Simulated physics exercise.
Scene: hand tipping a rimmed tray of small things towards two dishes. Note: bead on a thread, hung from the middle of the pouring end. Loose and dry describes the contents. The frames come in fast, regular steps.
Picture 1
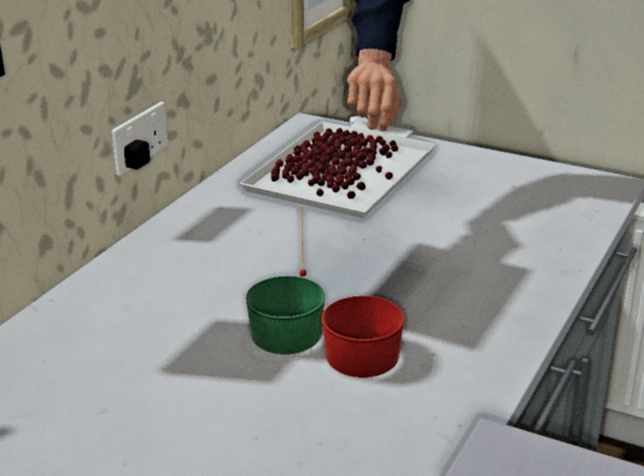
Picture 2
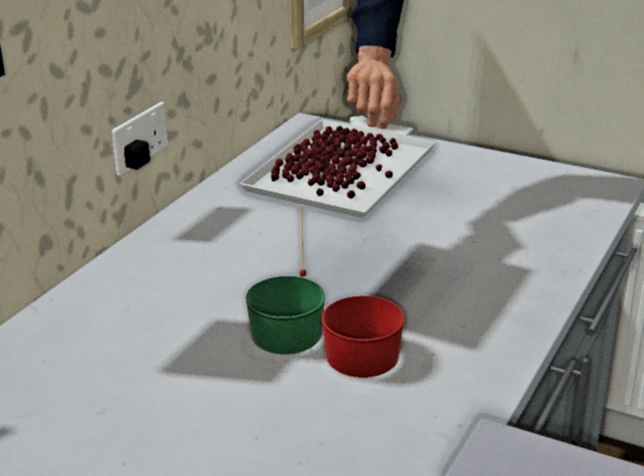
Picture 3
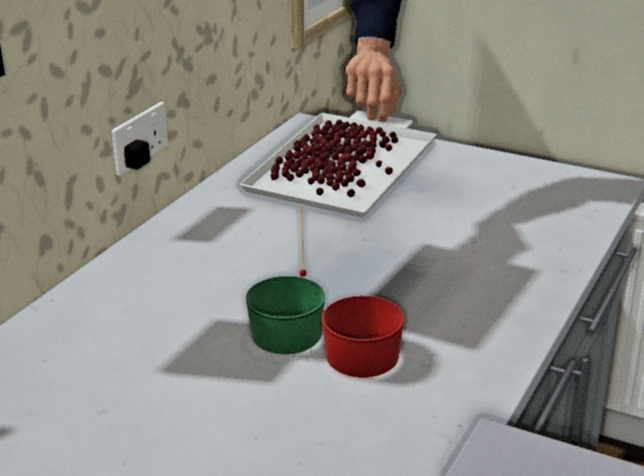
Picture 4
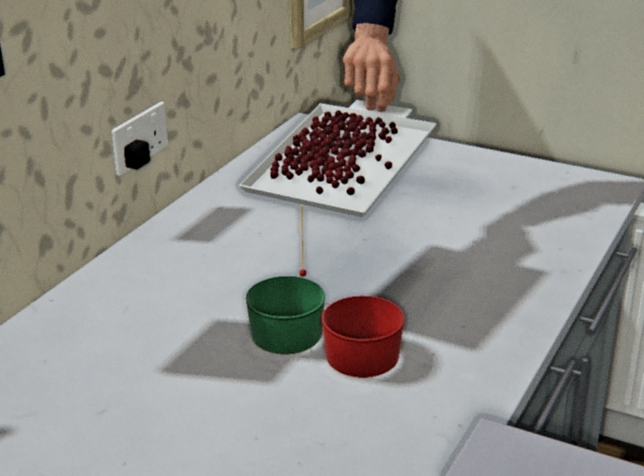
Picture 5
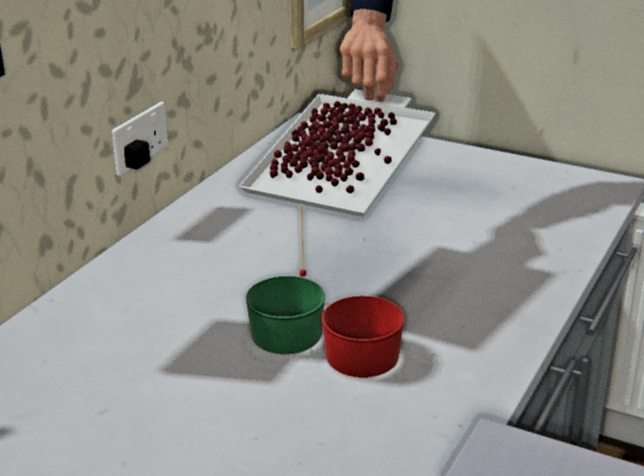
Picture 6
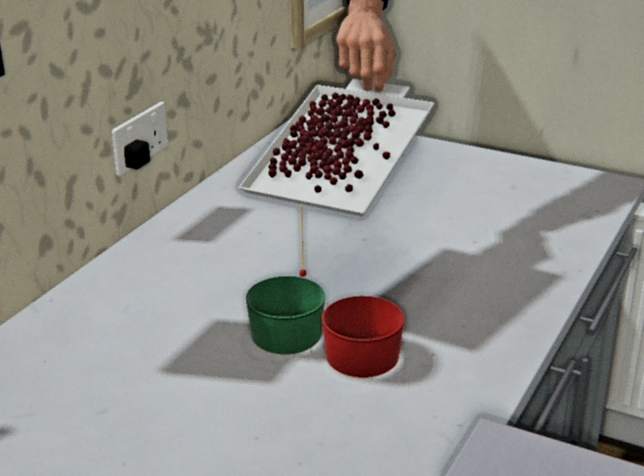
Hand gradually tilting a white rimmed tray of small dark red fruits above a green dish and a red dish on a counter.
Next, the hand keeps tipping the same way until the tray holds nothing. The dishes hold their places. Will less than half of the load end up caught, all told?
No, the greater share is caught.
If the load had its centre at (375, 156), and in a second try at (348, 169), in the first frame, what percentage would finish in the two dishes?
Close to 60 per cent, followed by close to 70 per cent.
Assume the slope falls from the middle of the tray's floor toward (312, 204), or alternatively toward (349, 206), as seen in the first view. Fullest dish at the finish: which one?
Well, at the first place the left-side one, and at the second the right-side one.
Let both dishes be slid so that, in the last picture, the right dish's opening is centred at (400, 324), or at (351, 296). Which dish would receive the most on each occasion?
The left-hand one the first time, the left-hand one the second.
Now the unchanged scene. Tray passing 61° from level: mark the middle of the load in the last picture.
Centre estimate: (283, 195).
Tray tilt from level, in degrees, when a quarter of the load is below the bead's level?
It sits at roughly 65°.
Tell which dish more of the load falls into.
That is the left dish.
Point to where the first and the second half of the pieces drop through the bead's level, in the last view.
Earlier portion about (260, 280); later portion about (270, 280).
Soon after the last picture, tray tipped steeply; about two thirds on the tray; a stray few in the right dish; a small part in the left dish; a small part outside both; about a quarter in the air.
A little later, tray tipped right over; a small part in the right dish; about half in the left dish; about a quarter outside both; a small part in the air.
Later still, tray tipped past a quarter turn; a small part in the right dish; about half in the left dish; about a third outside both; a stray few in the air.
At rest, tray tipped past a quarter turn; a small part in the right dish; about half in the left dish; about a third outside both; a stray few in the air.
